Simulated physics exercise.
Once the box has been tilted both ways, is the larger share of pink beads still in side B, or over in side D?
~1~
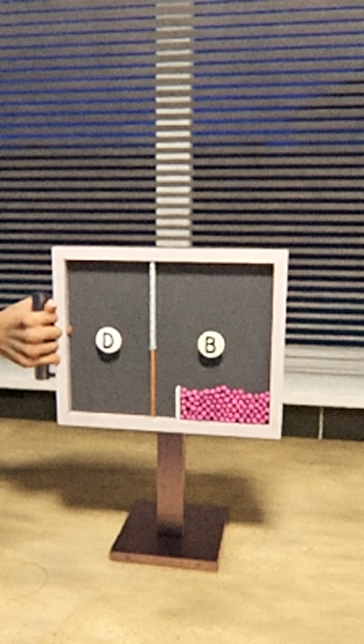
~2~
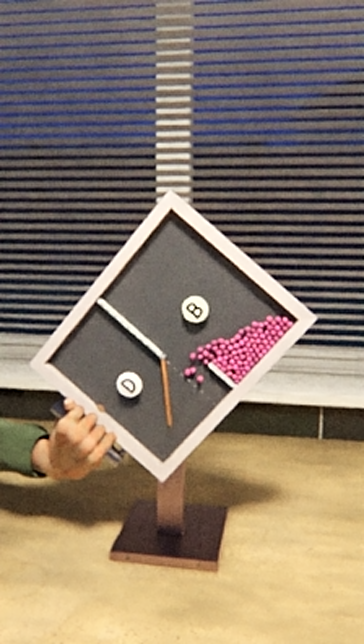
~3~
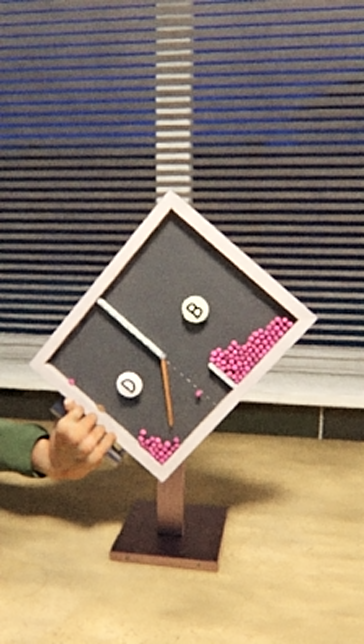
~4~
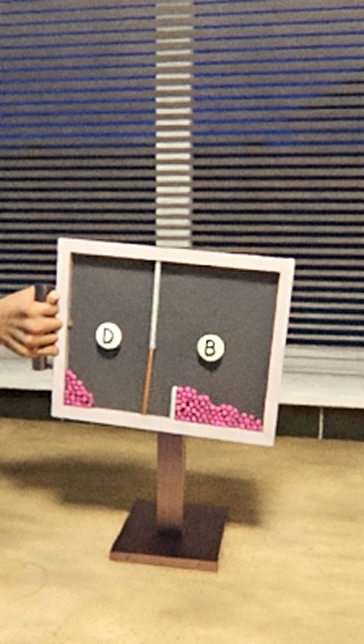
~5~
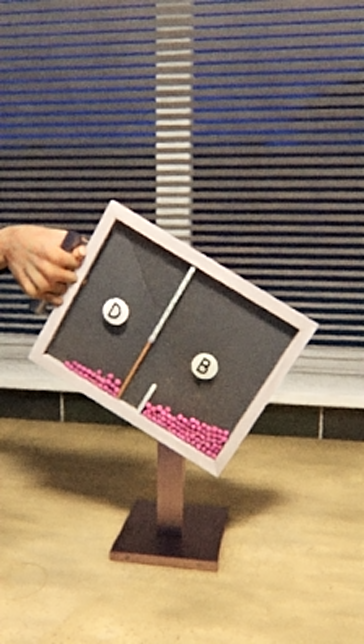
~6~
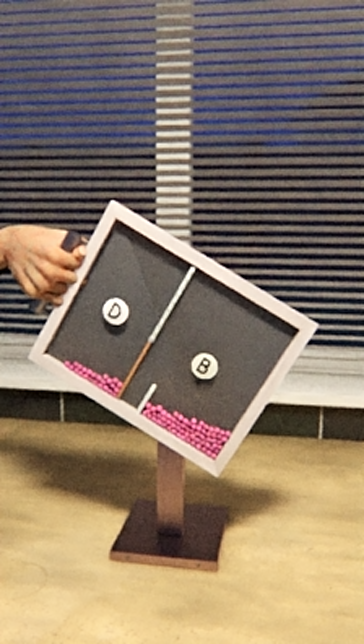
The larger share is still in side B, which holds plenty of the beads. Side D ends up with only part of them.
